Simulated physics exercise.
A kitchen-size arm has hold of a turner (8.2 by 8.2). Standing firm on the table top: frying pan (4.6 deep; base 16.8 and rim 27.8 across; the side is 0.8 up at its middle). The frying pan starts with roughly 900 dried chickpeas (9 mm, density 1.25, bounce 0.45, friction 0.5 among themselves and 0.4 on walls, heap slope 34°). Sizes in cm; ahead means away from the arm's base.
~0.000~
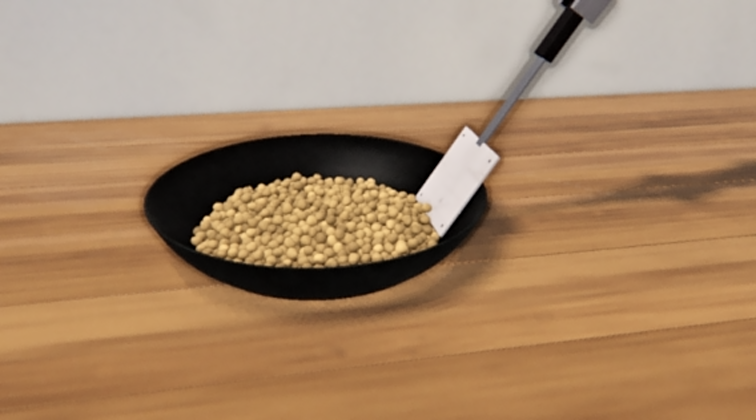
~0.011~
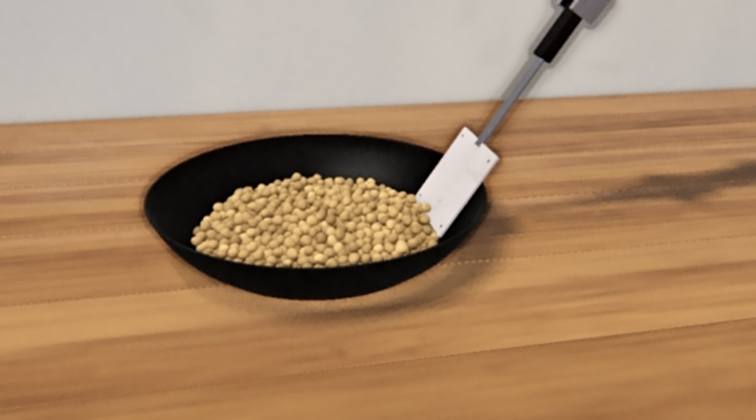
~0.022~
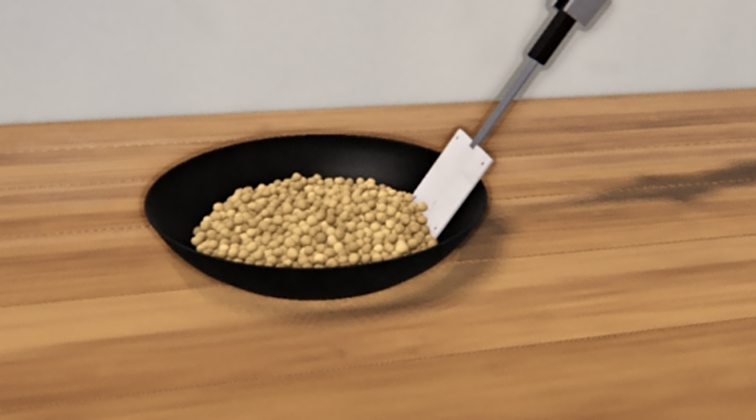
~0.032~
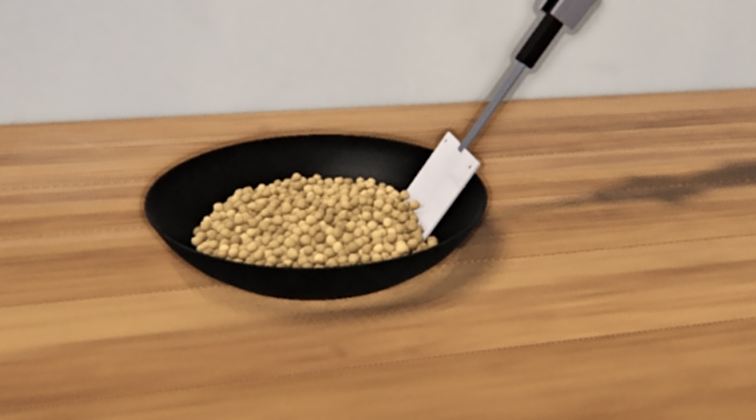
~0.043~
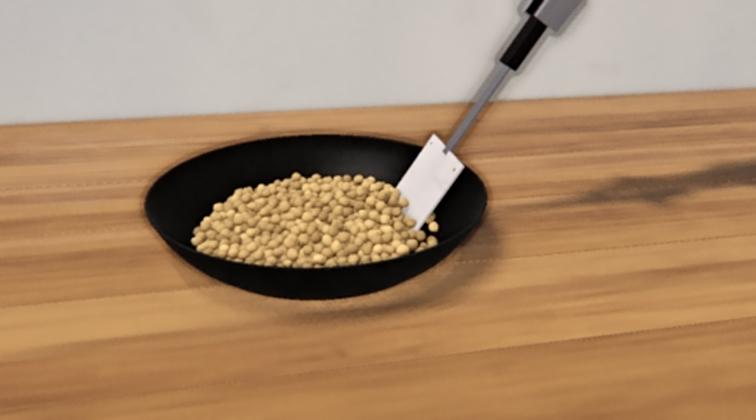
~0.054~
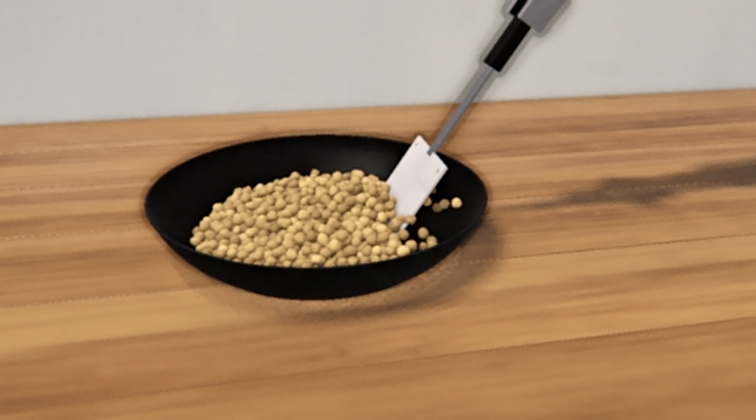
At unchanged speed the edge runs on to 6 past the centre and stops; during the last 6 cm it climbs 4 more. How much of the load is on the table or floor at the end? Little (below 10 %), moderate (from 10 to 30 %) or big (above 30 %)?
A moderate share, from 10 to 30 %, ends on the table or floor.
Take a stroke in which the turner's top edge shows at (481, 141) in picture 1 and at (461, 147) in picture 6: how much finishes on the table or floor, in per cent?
Some 0 per cent.
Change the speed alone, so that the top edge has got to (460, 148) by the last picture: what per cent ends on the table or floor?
About 0 per cent.
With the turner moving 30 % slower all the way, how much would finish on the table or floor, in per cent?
Then about 5 per cent.
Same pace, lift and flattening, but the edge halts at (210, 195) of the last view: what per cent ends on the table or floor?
Some 20 per cent.
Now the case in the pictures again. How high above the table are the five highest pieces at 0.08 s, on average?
Some 7 cm.
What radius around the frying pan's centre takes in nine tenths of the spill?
Some 90 cm.
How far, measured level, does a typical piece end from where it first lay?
Some 4 cm.
After 0.08 s, sloping 56°, highest piece 8 above the table; 899 in the frying pan, 1 on the blade or in flight.
After 0.11 s, sloping 56°, highest piece 12 above the table; 897 in the frying pan, 3 on the blade or in flight.
After 0.32 s, sloping 56°, highest piece 17 above the table; 764 in the frying pan, 123 on the table or floor, 13 on the blade or in flight.
After 1.37 s, sloping 56°, highest piece 4 above the table; 764 in the frying pan, 136 on the table or floor.
At rest, 764 in the frying pan, 136 on the table or floor. That is 15 % on the table or floor.
